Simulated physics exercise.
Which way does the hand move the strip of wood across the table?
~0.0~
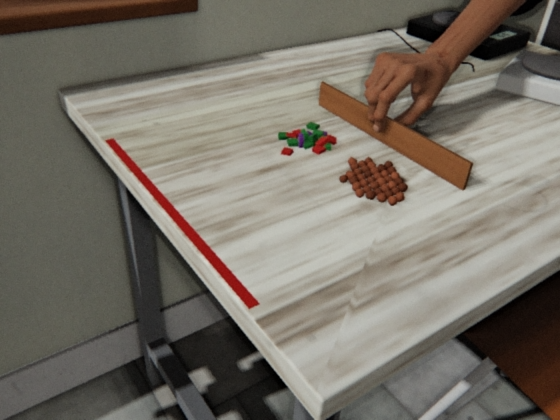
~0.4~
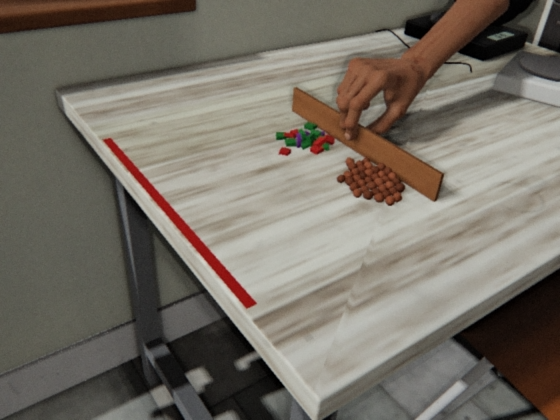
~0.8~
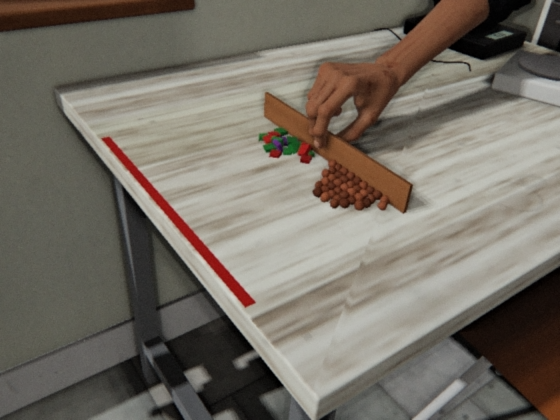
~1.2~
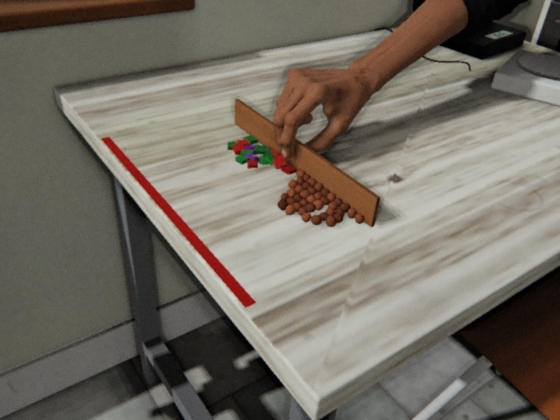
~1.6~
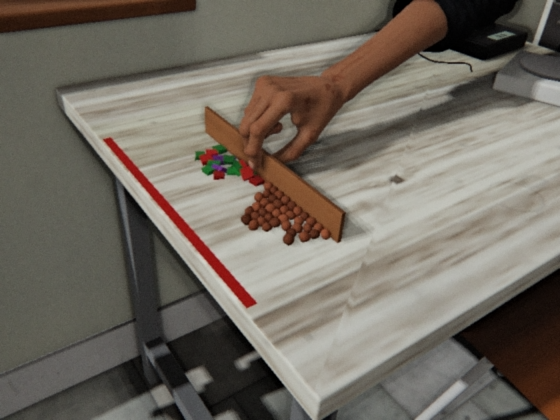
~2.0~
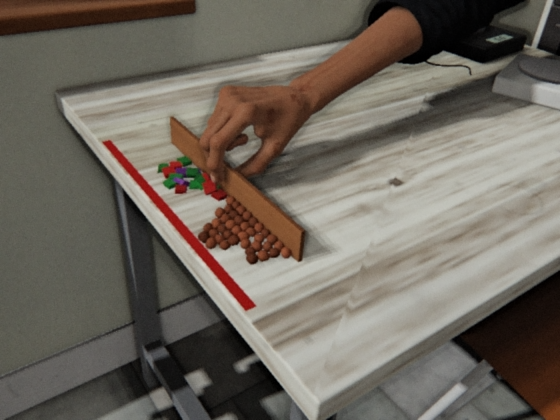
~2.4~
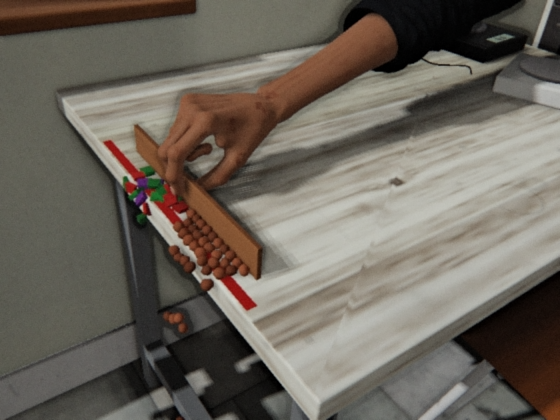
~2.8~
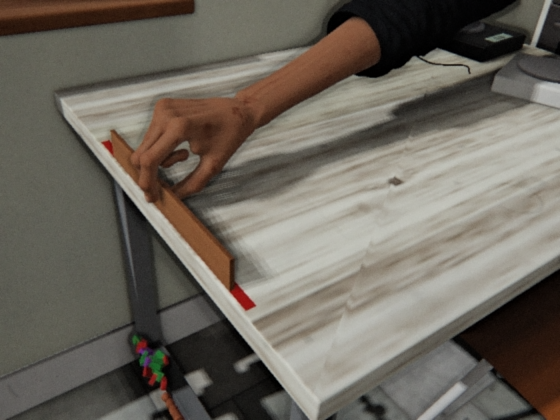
The hand moves the strip of wood to the left, toward the red tape.
